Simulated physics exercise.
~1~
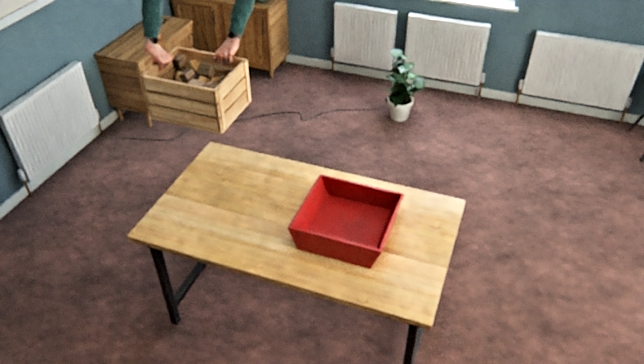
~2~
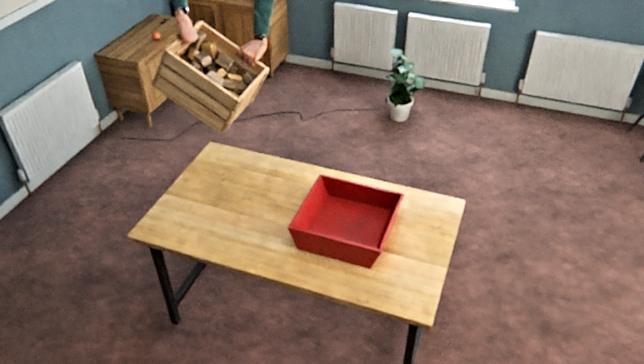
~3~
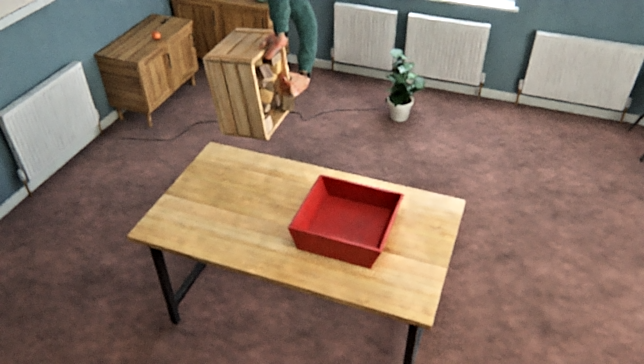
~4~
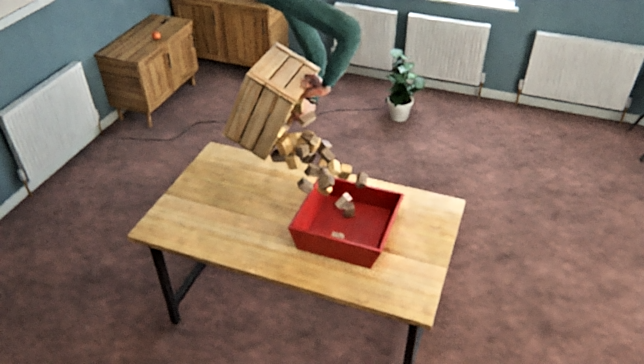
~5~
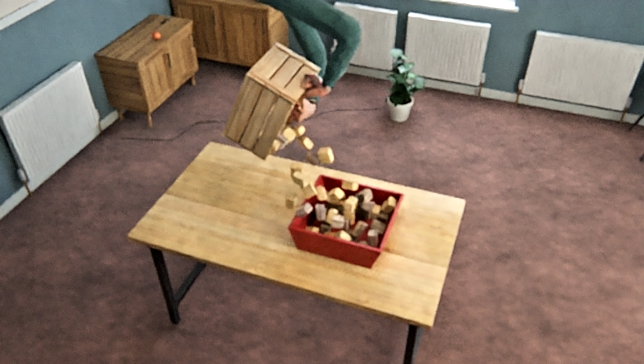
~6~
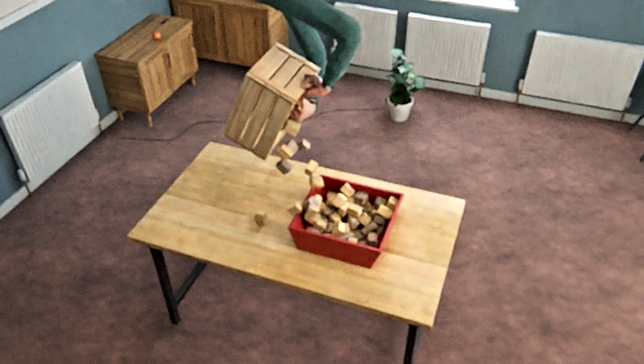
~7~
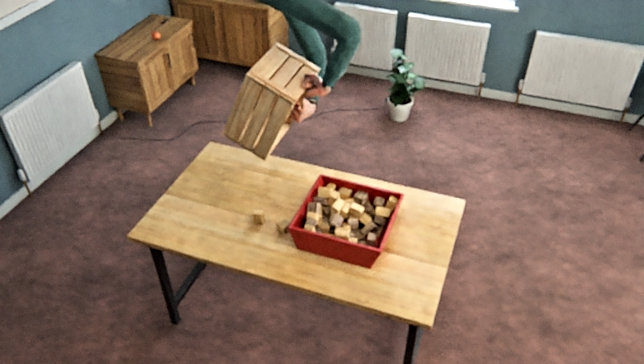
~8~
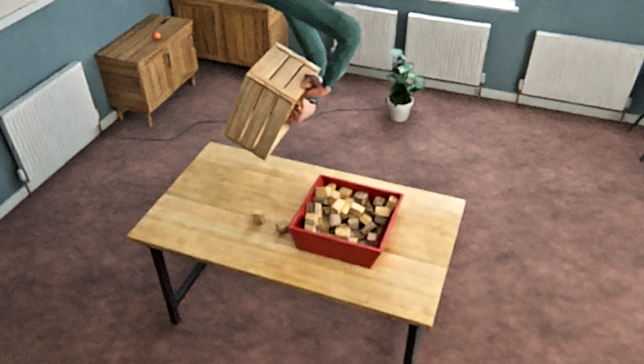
Two hands tip a wooden crate, pouring wood blocks into a red tub; two miss.
